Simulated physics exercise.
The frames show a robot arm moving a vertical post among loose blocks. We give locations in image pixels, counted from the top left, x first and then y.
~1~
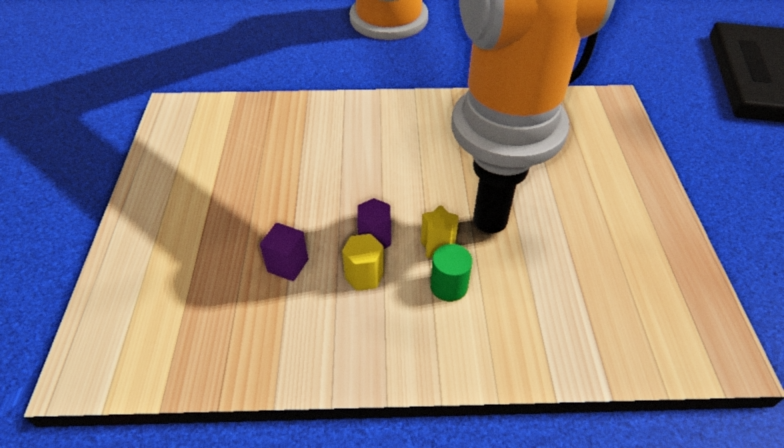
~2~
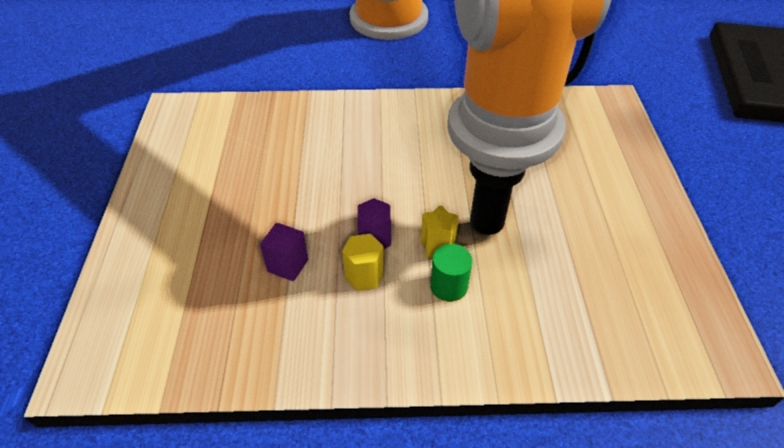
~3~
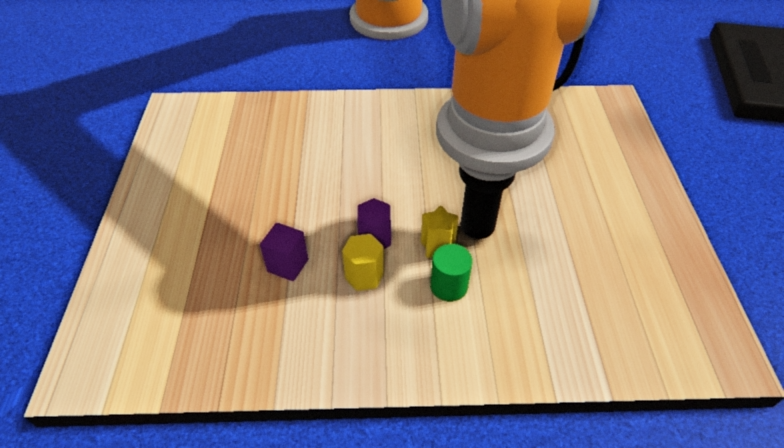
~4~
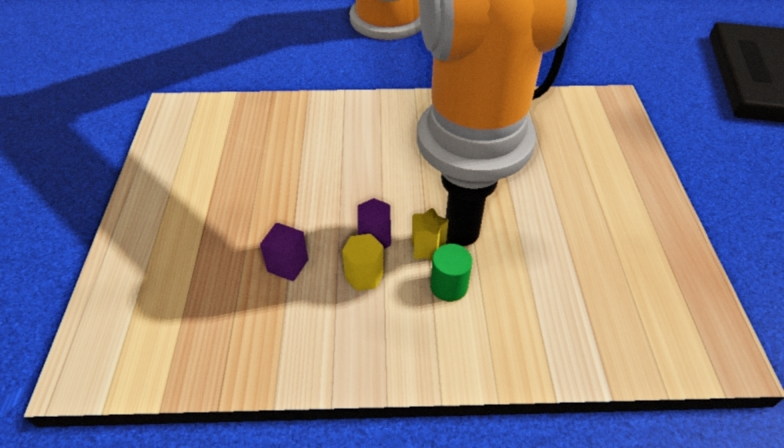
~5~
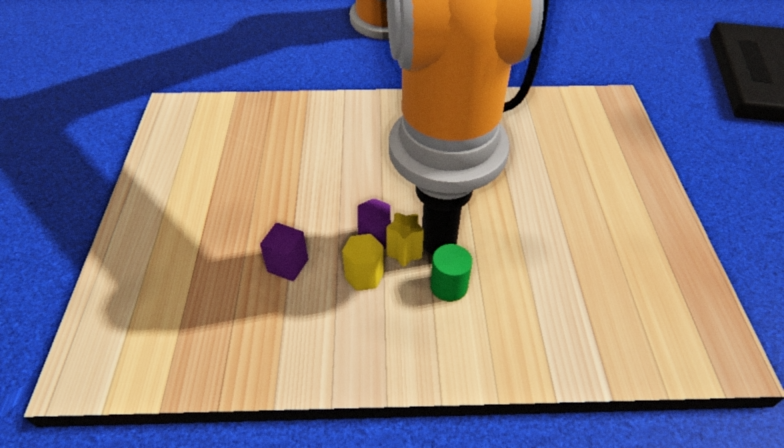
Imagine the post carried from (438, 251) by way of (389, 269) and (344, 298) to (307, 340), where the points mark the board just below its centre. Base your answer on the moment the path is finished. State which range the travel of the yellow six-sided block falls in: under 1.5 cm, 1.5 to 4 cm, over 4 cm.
Movement: Over 4 cm.
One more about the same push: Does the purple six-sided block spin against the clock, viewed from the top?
No.
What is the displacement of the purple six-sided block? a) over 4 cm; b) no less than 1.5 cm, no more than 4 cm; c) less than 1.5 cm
b
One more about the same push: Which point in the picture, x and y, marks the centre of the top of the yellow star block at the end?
It ends at (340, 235).
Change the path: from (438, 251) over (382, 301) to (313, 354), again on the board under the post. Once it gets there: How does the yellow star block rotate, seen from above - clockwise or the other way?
I'd predict that, seen from above, the yellow star block rotates clockwise.
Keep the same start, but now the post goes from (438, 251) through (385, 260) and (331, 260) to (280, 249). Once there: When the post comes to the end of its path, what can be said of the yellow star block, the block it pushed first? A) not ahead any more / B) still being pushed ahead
It's B.
What follows on the original path. One third of the way, post (388, 262); yellow six-sided block (336, 259), turned 30° anticlockwise; purple six-sided block (349, 208), turned 60° clockwise; yellow star block (356, 233), turned 30° clockwise.
Two thirds of the way, post (342, 292); yellow six-sided block (300, 276), turned 15° anticlockwise; purple six-sided block (348, 207), turned 70° clockwise; yellow star block (341, 234), turned 65° clockwise.
At the end, post (305, 333); yellow six-sided block (279, 285), turned 15° clockwise; purple six-sided block (348, 207), turned 70° clockwise; yellow star block (341, 234), turned 65° clockwise; green circle in place.
